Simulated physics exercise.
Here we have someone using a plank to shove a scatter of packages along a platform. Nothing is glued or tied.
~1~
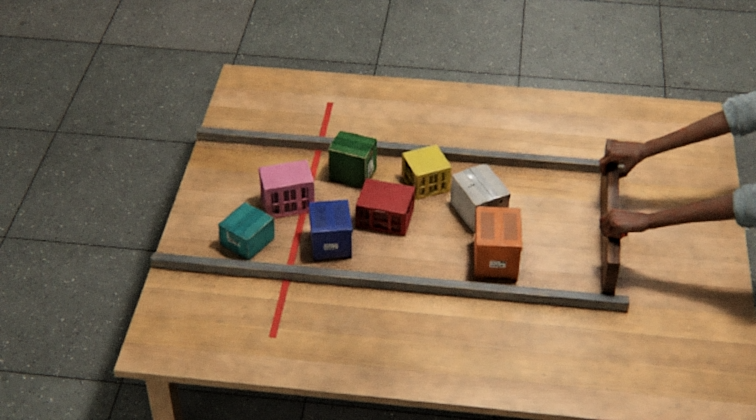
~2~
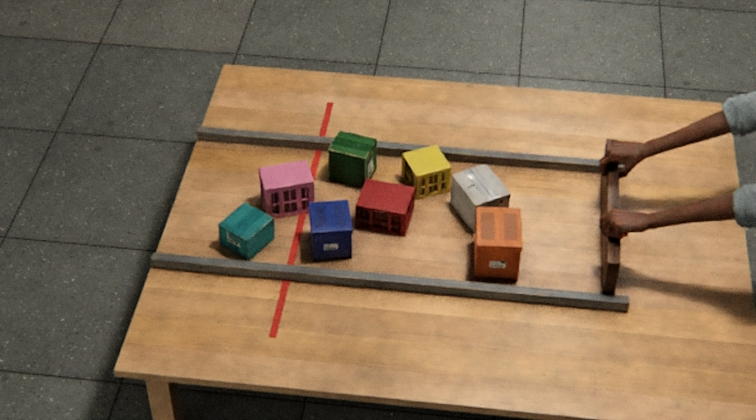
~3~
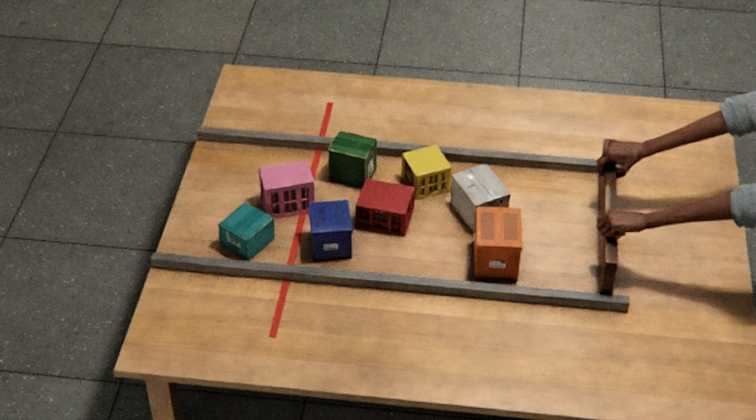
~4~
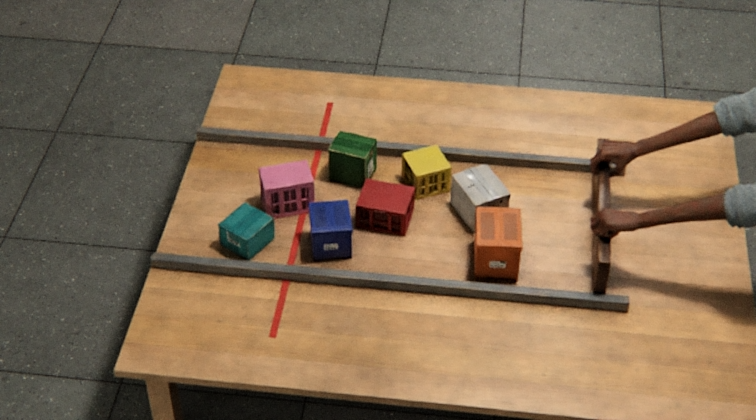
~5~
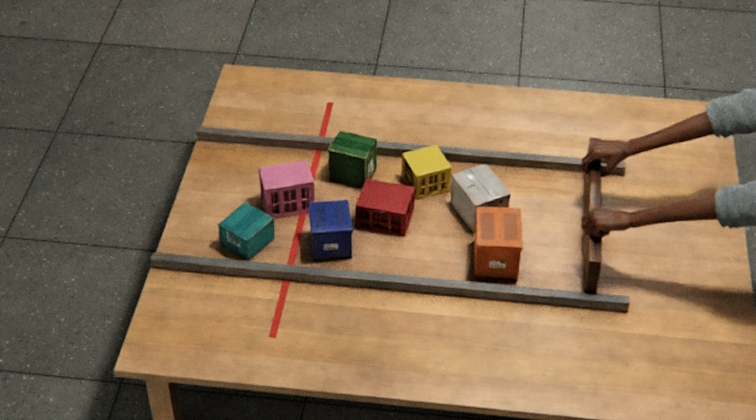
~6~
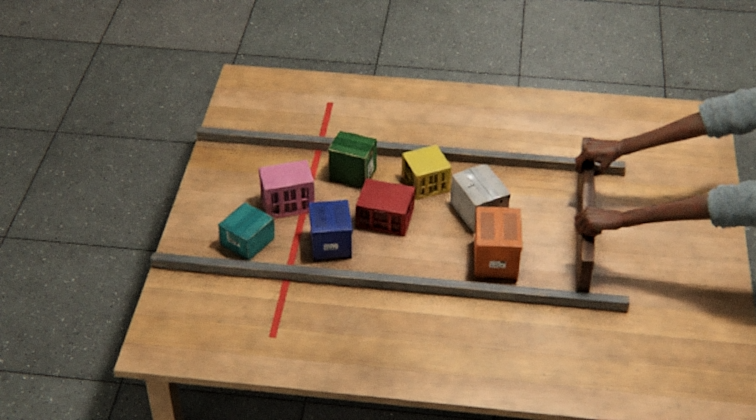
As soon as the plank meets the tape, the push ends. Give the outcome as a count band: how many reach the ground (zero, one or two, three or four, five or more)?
Zero reach the ground.
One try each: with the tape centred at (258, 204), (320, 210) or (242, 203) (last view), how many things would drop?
The three tries give 2, 0 and 2.
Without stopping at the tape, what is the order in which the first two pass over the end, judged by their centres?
That would be the pink crate, followed by the turquoise parcel.
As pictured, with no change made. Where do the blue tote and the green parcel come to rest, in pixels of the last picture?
One ends up near (234, 219) and the other near (256, 152).
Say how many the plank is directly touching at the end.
The count in contact is 3.
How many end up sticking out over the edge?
That'd be 1.
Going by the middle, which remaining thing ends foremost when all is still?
The foremost one is the pink crate.
A little later, none off yet; turquoise parcel at rest near (247, 231); pink crate at rest near (287, 190); blue tote at rest near (331, 231).
When it is over, the number that fall off is zero.
